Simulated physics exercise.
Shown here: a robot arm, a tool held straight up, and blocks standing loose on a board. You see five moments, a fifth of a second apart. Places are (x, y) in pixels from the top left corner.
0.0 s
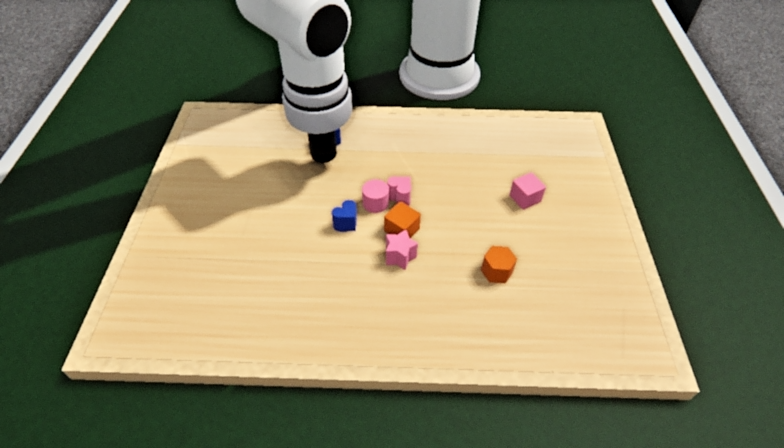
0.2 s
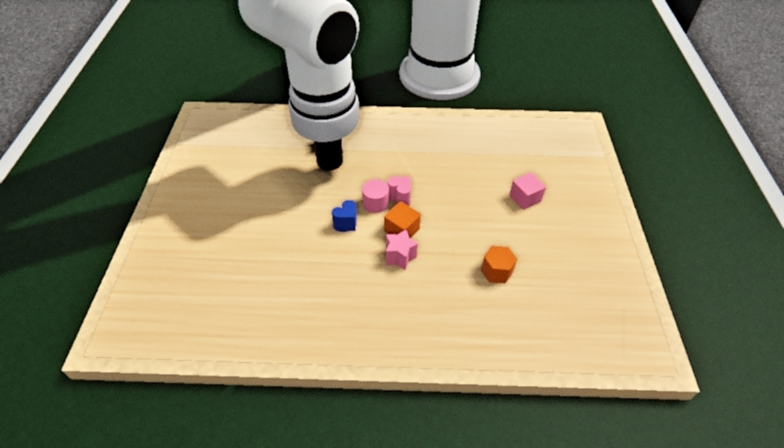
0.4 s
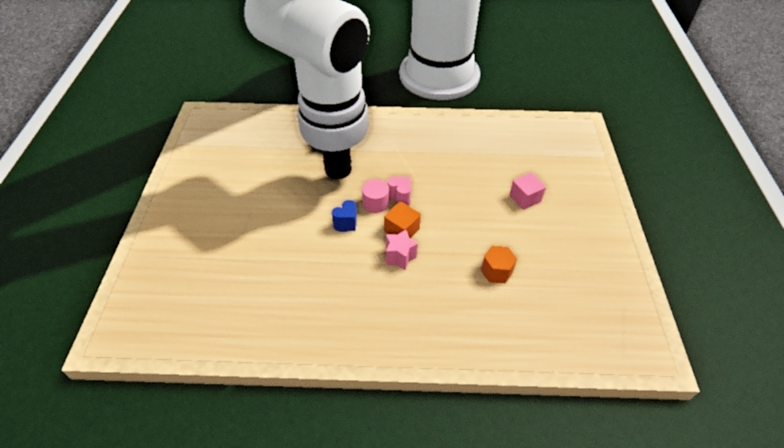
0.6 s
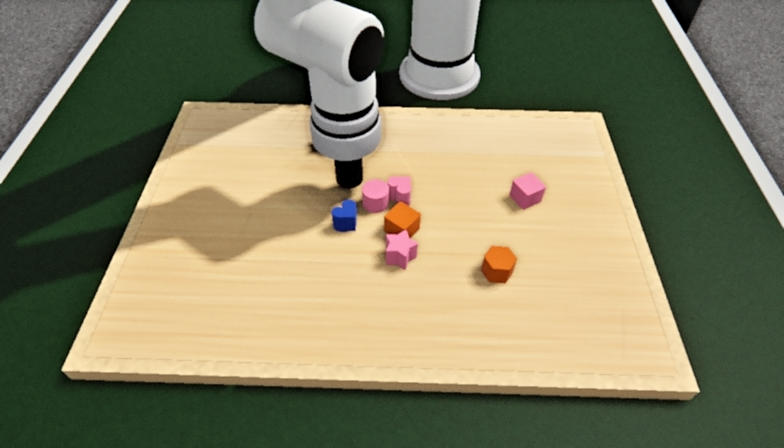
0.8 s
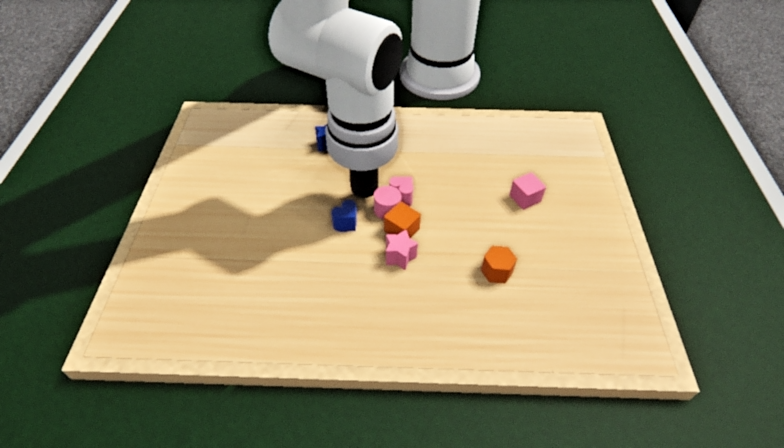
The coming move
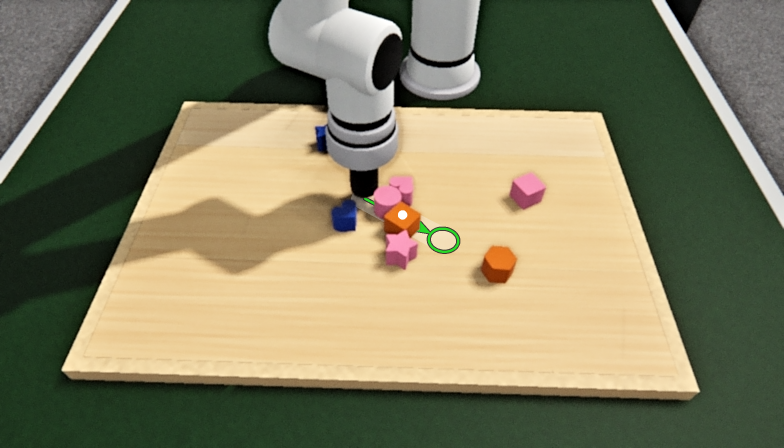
A robot arm moves its tool toward the viewer and right, nudging a pink block right.
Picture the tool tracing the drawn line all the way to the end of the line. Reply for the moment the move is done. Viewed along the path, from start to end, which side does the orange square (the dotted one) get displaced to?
Well, taking the path from its start to its end as straight ahead, the orange square moves to the right.
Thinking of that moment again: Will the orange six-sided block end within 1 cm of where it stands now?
Final answer: Yes.
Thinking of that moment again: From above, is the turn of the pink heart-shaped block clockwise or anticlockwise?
It goes round opposite to clock hands.
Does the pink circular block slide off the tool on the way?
Answer: Yes.
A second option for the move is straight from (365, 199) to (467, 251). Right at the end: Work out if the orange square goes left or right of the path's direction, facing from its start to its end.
Moves right.
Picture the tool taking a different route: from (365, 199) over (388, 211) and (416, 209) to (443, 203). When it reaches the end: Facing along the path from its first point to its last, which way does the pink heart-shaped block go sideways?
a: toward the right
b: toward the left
b
Drawn move, in a line from (365, 199) to (444, 240); the dot is on the orange square.
The first path, step by step. One third of the way, tool (391, 203); pink circular block (419, 202); pink star block (400, 245); orange square (424, 226), turned 75° clockwise; pink heart-shaped block (409, 183), turned 40° anticlockwise.
Two thirds of the way, tool (417, 216); pink circular block (446, 208); pink star block (400, 245); orange square (431, 232), turned 105° clockwise; pink heart-shaped block (409, 183), turned 40° anticlockwise.
At the end, tool (445, 230); pink circular block (467, 212); pink star block (400, 245); orange square (447, 250), turned 155° clockwise; pink heart-shaped block (409, 183), turned 40° anticlockwise; orange six-sided block still.
